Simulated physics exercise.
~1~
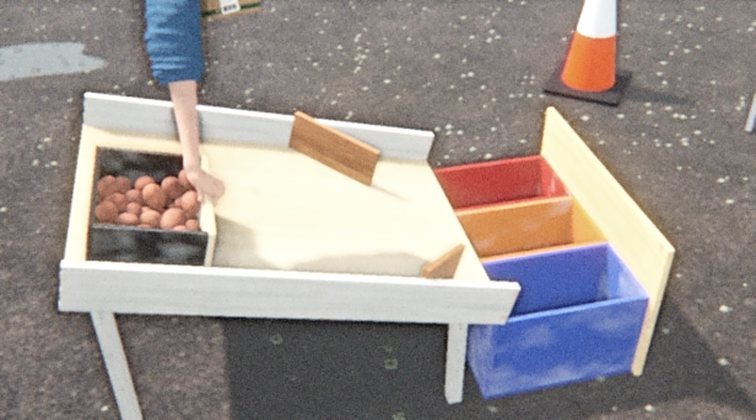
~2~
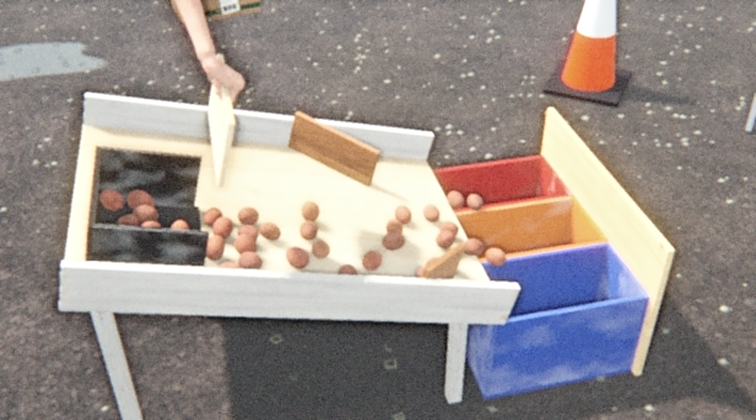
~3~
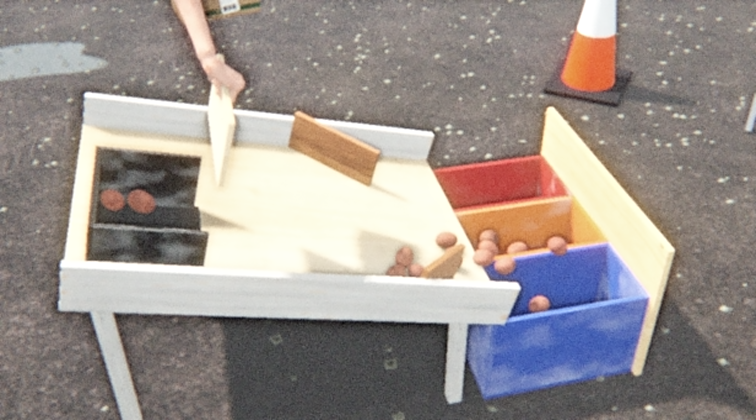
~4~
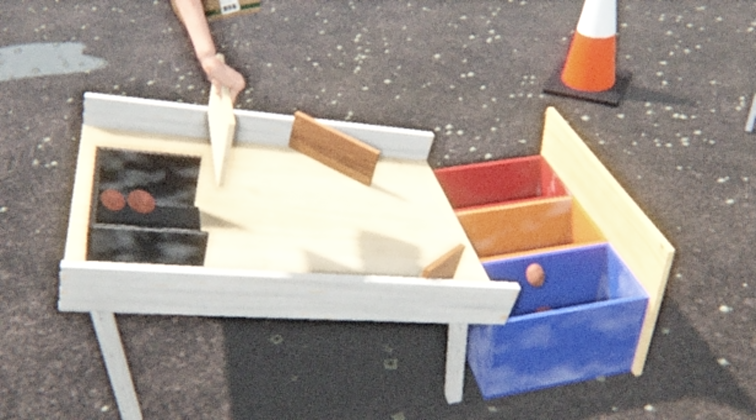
At first, a hand grips a leaning gate that holds a pile of reddish potatoes in a black pen at the left of a sloping table. The hand swings the gate up and away, and the potatoes spill to the right across the pale surface, past two angled wooden boards. The first ones drop off the edge toward the red bin and orange tote. The rest bunch near the small lower board, then tumble into the orange tote and blue bin. Finally, the slope is clear, two potatoes remain in the pen, and one shows in the blue bin.
